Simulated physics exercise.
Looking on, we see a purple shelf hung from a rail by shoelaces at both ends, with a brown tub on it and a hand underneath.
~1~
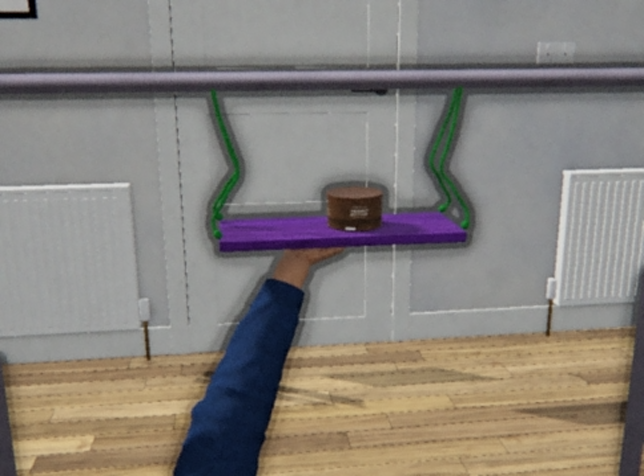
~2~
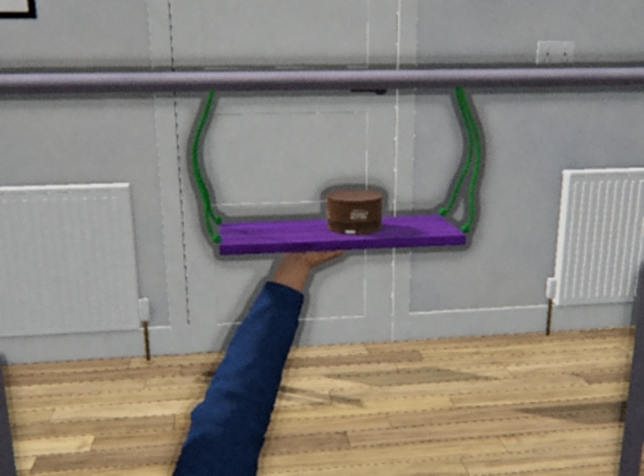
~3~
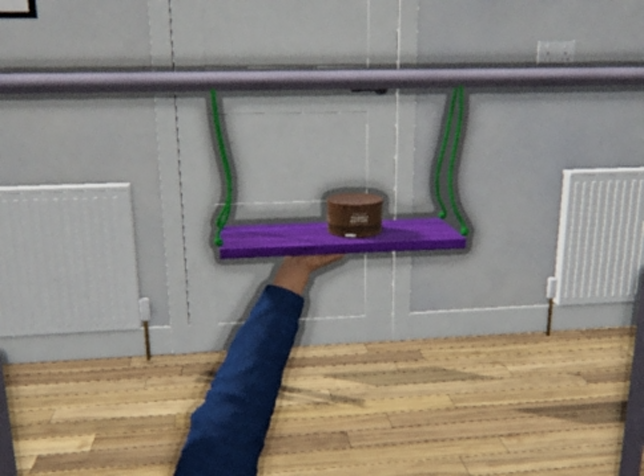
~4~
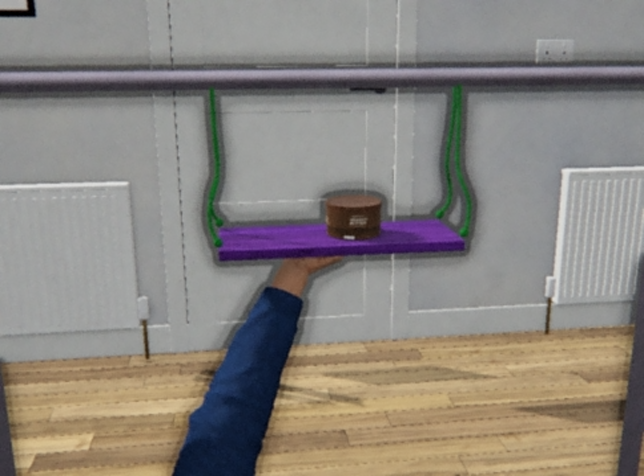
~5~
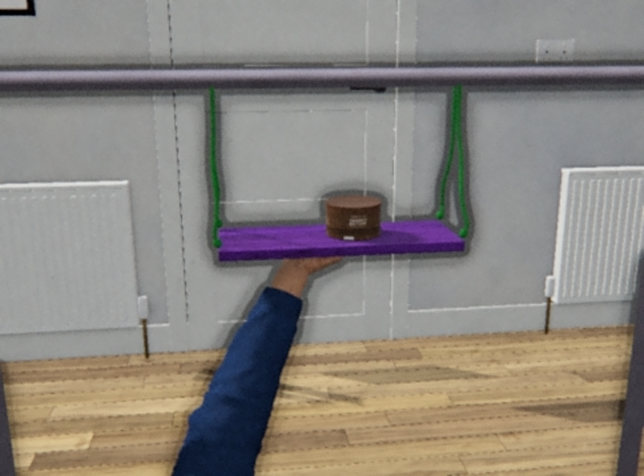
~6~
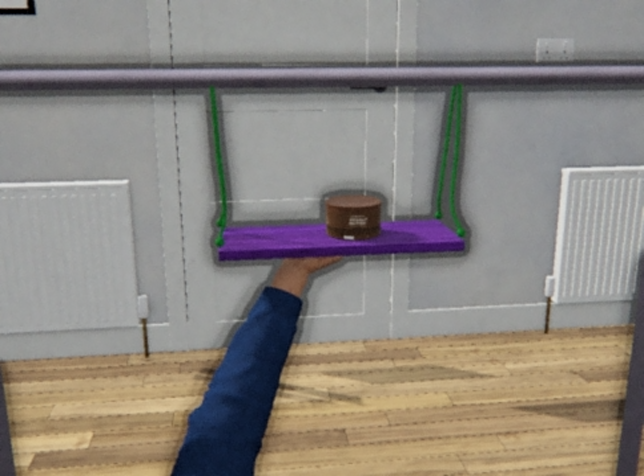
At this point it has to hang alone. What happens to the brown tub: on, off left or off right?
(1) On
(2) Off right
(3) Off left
1.
Then, 0.42 s on from there, board level; tub on the board near (354, 220).
In the end, board level; tub on the board near (353, 221). The brown tub keeps its place.
